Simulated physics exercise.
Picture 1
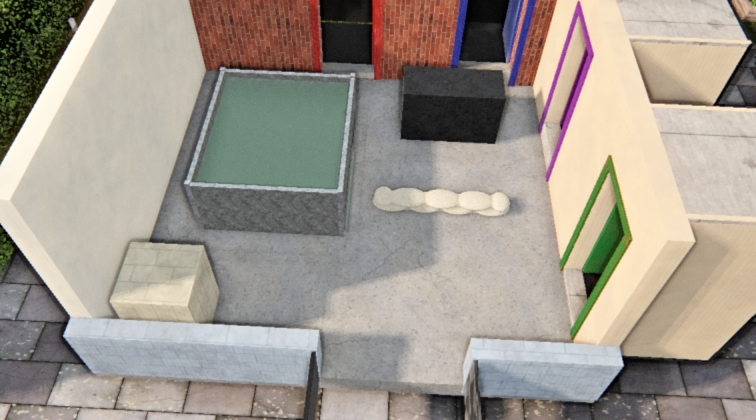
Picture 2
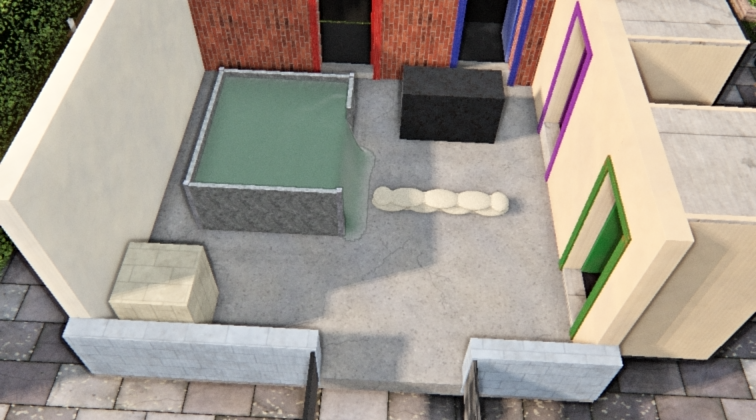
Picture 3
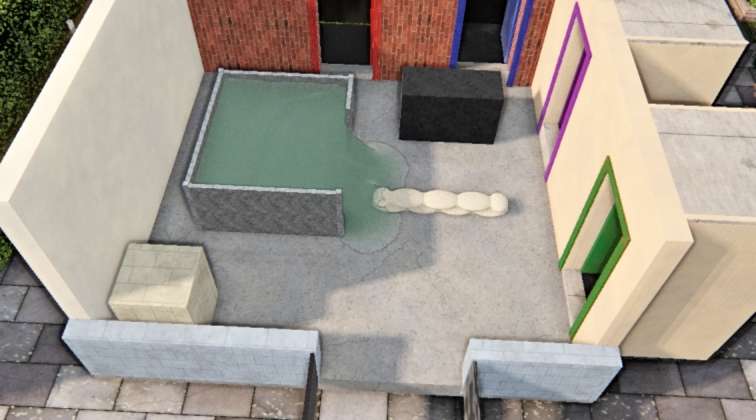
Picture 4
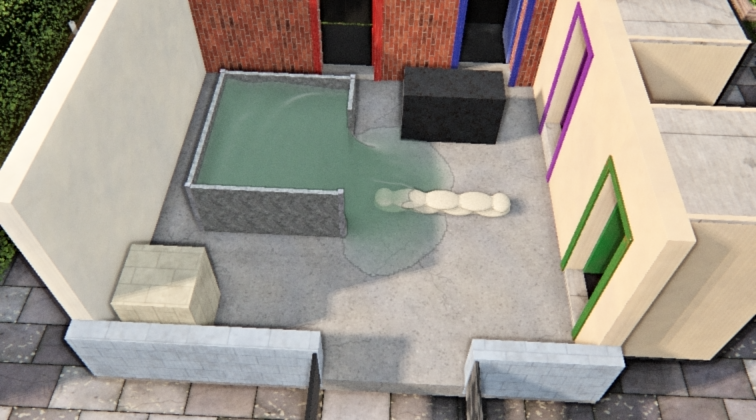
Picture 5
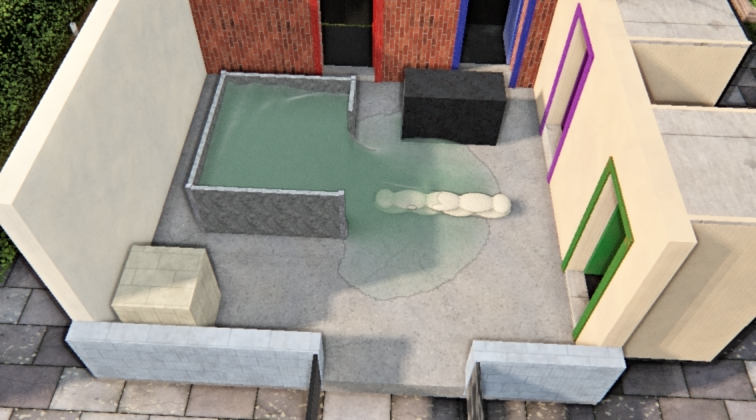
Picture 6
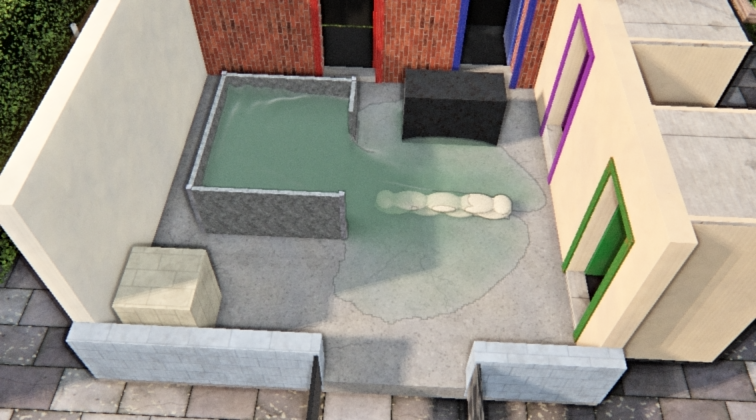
In this clip, seen from above, part of the right wall of a raised tank of green water opens, and water pours into a walled yard, spreading around a row of pale sandbags and past a black block toward the right wall.
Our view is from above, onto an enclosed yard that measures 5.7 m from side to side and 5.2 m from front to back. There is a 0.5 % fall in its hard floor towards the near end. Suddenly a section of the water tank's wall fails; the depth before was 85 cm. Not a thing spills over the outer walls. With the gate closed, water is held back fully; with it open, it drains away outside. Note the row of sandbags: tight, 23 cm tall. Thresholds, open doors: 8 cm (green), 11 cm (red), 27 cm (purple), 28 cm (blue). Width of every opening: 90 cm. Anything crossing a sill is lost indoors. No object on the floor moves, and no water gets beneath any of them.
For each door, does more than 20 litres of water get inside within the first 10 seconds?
One by one: For the green door I'd say above the limit. For the red door I'd say within the limit. For the purple door I'd say above the limit. For the blue door I'd say within the limit.
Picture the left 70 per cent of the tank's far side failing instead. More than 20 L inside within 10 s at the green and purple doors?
Result: Green limit passed, purple limit not passed.
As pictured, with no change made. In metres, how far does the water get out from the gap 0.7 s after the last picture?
Distance: Approx. 4.0 m.
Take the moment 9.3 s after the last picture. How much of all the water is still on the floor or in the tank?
Remaining: Roughly 66 %.
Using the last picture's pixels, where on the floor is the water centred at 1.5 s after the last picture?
Near (391, 198).
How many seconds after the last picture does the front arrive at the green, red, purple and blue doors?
Door times: Green 0.3 s / red 0.7 s / purple 0.1 s / blue 1.1 s.
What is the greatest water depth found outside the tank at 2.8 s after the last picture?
Roughly 30 cm.
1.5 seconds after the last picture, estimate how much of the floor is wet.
Around 55 per cent.
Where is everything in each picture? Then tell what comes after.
Still water, 85 cm deep, in the water tank at (277, 130), in the first frame.
The front is at (347, 238), 0.9 m from the gap at (343, 175); 0.4 m2 of floor is under water; 85 cm left at the back of the water tank, in the second frame.
Water pours out at (342, 179) and has run 1.1 m, to (389, 150); typically 16 cm deep outside, 85 cm at the water tank's back, in the third frame.
The front is at (445, 170), 1.6 m from the gap at (344, 181); 2.9 m2 of floor is under water; 79 cm left at the back of the water tank, in the fourth frame.
Water pours out at (345, 182) and has run 2.2 m, to (490, 179); typically 8 cm deep outside, 73 cm at the water tank's back, in the fifth frame.
Water pours out at (346, 183) and has run 2.9 m, to (541, 200); typically 7 cm deep outside, 74 cm at the water tank's back, in the sixth frame.
Then, 0.7 s after the last picture water covers 50 % of the floor and is deepest (54 cm) near (542, 156); green door 19 cm at the sill, 16 L in, red door not reached, purple door 48 cm at the sill, 33 L in, blue door not reached.
Then, 1.5 s after the last picture water covers 55 % of the floor and is deepest (48 cm) near (575, 360); green door 28 cm at the sill, 99 L in, red door 3 cm at the sill, 0 L in, purple door 43 cm at the sill, 138 L in, blue door 20 cm at the sill, 0 L in.
Then, 2.8 s after the last picture water covers 60 % of the floor and is deepest (30 cm) near (577, 374); green door 23 cm at the sill, 227 L in, red door 5 cm at the sill, 0 L in, purple door 27 cm at the sill, 203 L in, blue door 21 cm at the sill, 0 L in.
Then, 5.3 s after the last picture water covers 85 % of the floor and is deepest (22 cm) near (577, 374); green door 15 cm at the sill, 313 L in, red door 8 cm at the sill, 0 L in, purple door 15 cm at the sill, 206 L in, blue door 13 cm at the sill, 0 L in.
Then, 9.3 s after the last picture water covers 95 % of the floor and is deepest (17 cm) near (118, 352); green door 8 cm at the sill, 355 L in, red door 7 cm at the sill, 0 L in, purple door 9 cm at the sill, 206 L in, blue door 7 cm at the sill, 0 L in.
